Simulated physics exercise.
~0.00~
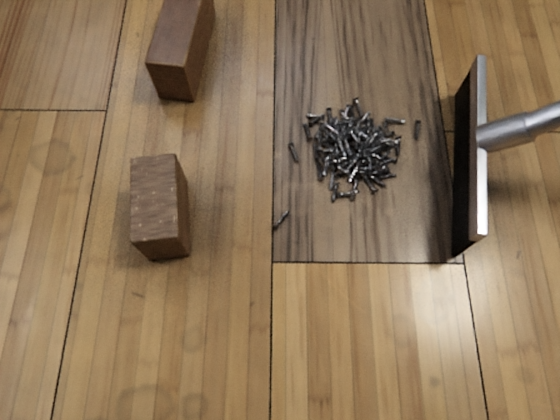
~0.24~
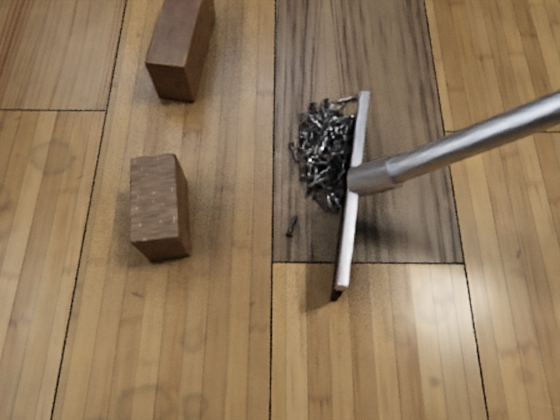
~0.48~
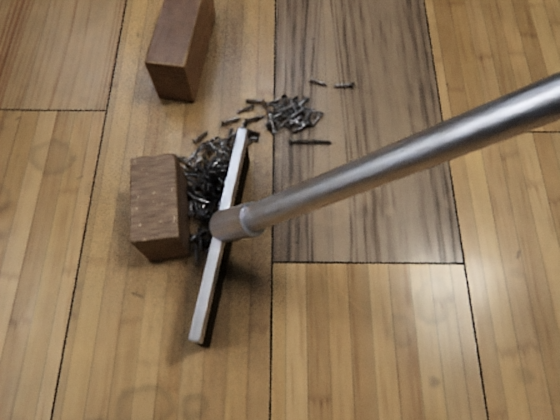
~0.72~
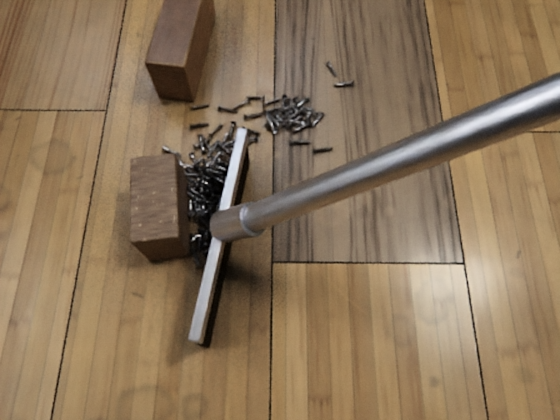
A squeegee on a metal pole swept left across a wooden floor, pushing a pile of small screws toward two brown blocks, then stopped with many screws bunched against the nearer block and others scattered behind, none through the gap.
